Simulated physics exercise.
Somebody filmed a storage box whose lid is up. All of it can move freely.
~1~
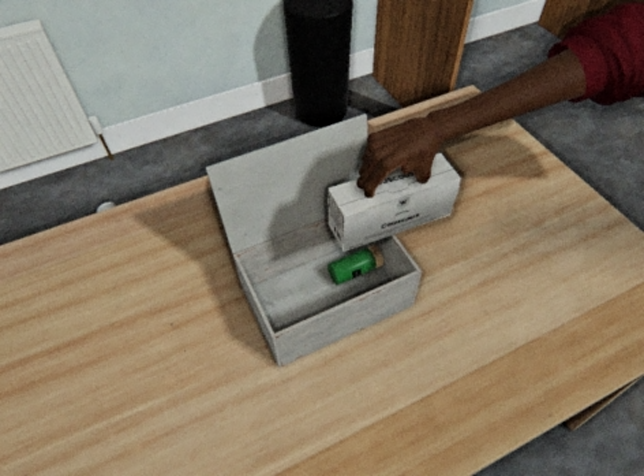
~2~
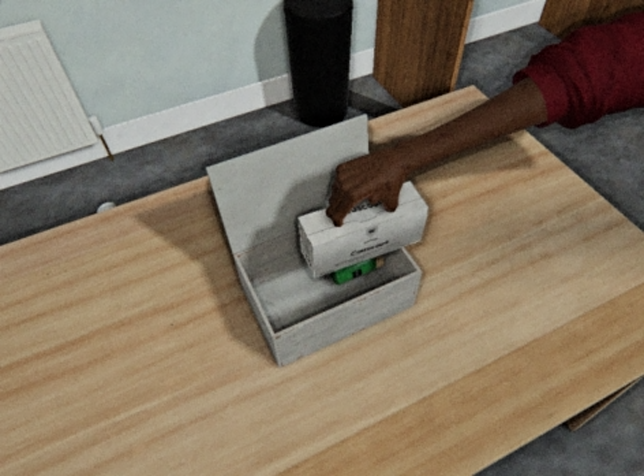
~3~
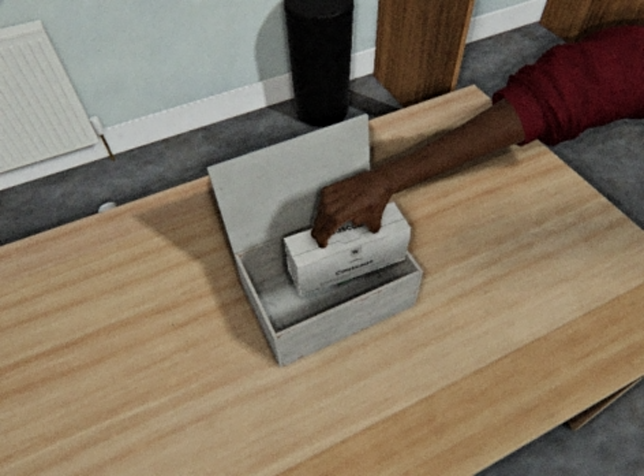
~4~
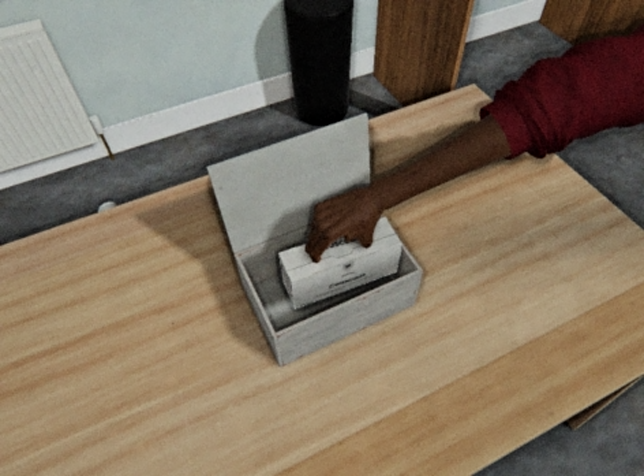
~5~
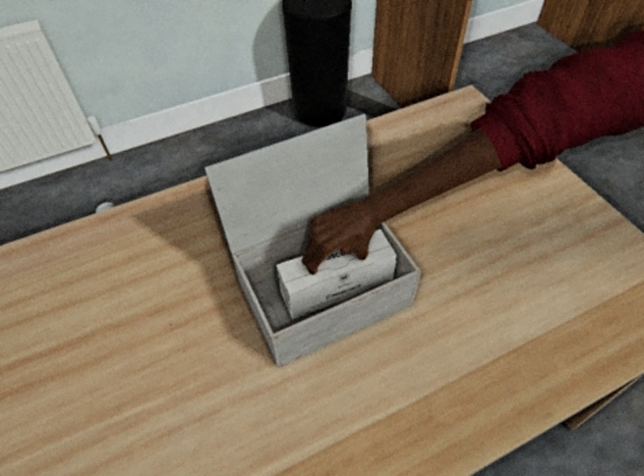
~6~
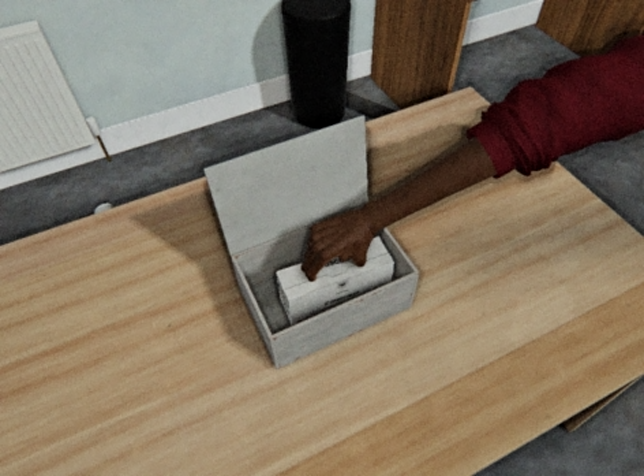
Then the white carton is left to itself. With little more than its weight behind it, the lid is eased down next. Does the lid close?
Yes.
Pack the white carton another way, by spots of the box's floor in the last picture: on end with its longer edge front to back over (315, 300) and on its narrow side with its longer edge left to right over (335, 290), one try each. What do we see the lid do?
Lid: First try open, second try closed.
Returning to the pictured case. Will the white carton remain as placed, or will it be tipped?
After all that, it keeps its set angle.
Then, 1.00 s on from there, lid starting down; white carton shifted a little near (335, 295).
Then, 1.60 s on from there, lid 56° above the rim; white carton shifted a little near (335, 295).
Then, 1.90 s on from there, lid 21° above the rim; white carton shifted a little near (335, 295).
In the end, lid shut; moved from the start, white carton; green shaker unmoved. At the end, from the last picture's camera, white carton near (335, 295).
